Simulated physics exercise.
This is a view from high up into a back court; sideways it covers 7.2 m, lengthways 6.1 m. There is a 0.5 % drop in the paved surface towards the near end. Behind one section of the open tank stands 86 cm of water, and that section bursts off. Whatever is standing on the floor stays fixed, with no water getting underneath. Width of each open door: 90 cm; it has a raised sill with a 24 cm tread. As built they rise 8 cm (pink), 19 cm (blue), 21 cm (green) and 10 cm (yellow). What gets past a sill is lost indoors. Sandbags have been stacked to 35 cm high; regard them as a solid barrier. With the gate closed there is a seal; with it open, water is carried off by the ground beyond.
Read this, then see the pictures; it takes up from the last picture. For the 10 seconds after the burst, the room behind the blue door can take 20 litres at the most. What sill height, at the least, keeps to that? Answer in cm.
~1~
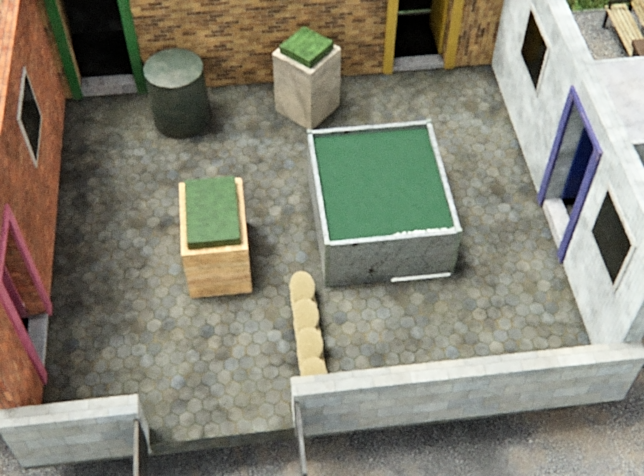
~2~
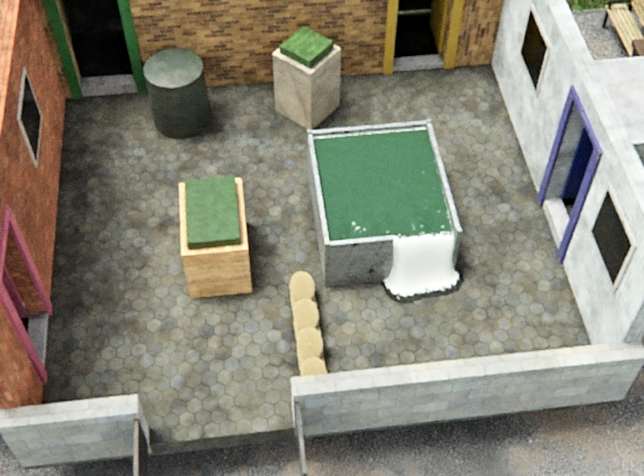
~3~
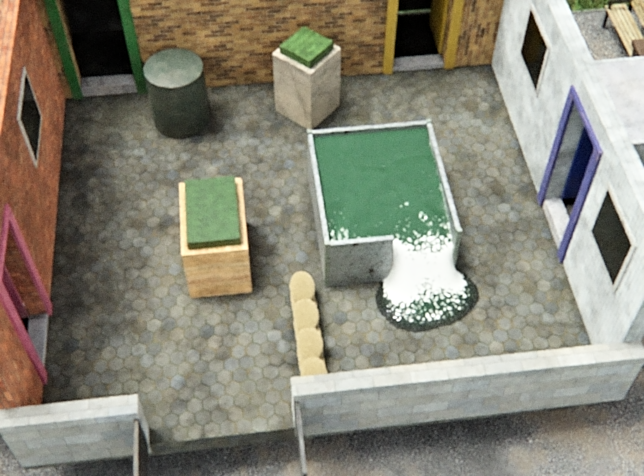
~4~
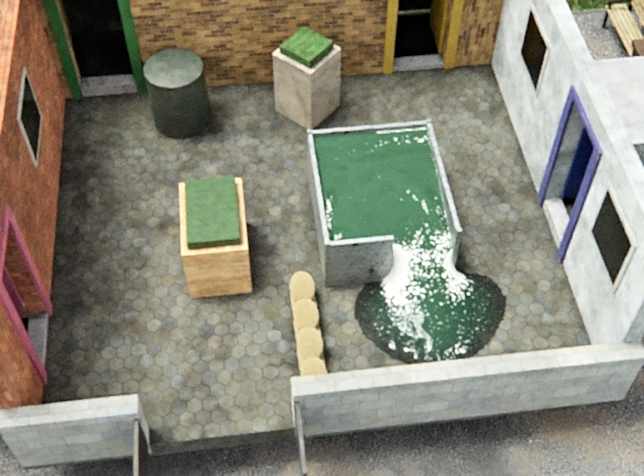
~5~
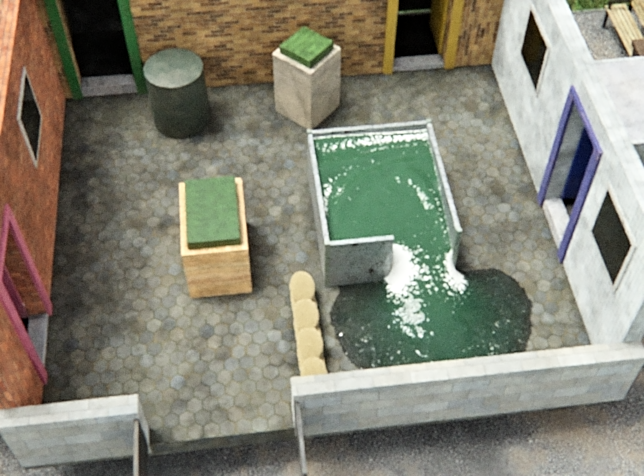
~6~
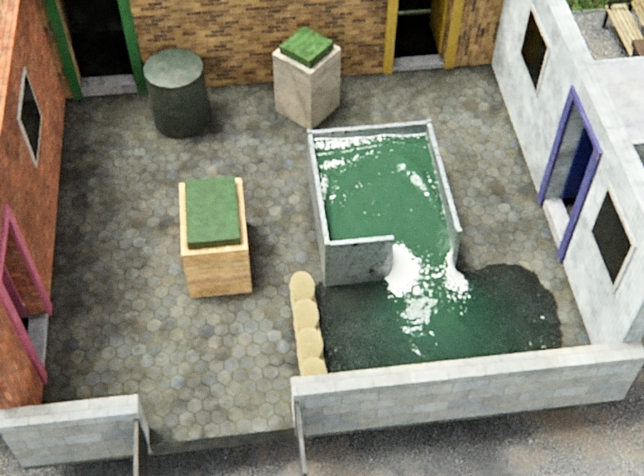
I would say about 6 cm.
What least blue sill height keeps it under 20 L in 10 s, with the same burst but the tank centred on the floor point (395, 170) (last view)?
Then about 11.0 centimetres at the least.
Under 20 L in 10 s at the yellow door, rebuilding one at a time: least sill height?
I'd raise yellow to close to 15 cm.
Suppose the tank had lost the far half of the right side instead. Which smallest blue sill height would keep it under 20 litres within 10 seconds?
About 29 cm.
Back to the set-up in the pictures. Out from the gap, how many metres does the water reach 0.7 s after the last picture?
Distance from gap: Approx. 3.4 m.
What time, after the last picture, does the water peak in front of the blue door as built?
Around 3.5 s, give or take.
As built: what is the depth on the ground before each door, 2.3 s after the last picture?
Centimetres: Pink = 0, blue = 8, green = 0, yellow = 0.
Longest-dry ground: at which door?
Green, last of all.
Then, 0.7 s after the last picture water covers 15 % of the floor, deepest (64 cm) near (591, 377); it has not reached the blue door.
Then, 2.3 s after the last picture water covers 45 % of the floor, deepest (34 cm) near (469, 391); 8 cm at the blue door, 0 litres in over its 19 cm sill.
Then, 9.3 s after the last picture water covers 90 % of the floor, deepest (16 cm) near (330, 98); 7 cm at the blue door, 0 litres in over its 19 cm sill.
At the blue door as built, the water peaked near 10 cm, 3.3 s after the last picture.
Run again over the same 10 s with other heights there, 36 litres in over 5 cm, 13 litres over 7 cm. The limit of 20 litres is kept from about 6 cm up.
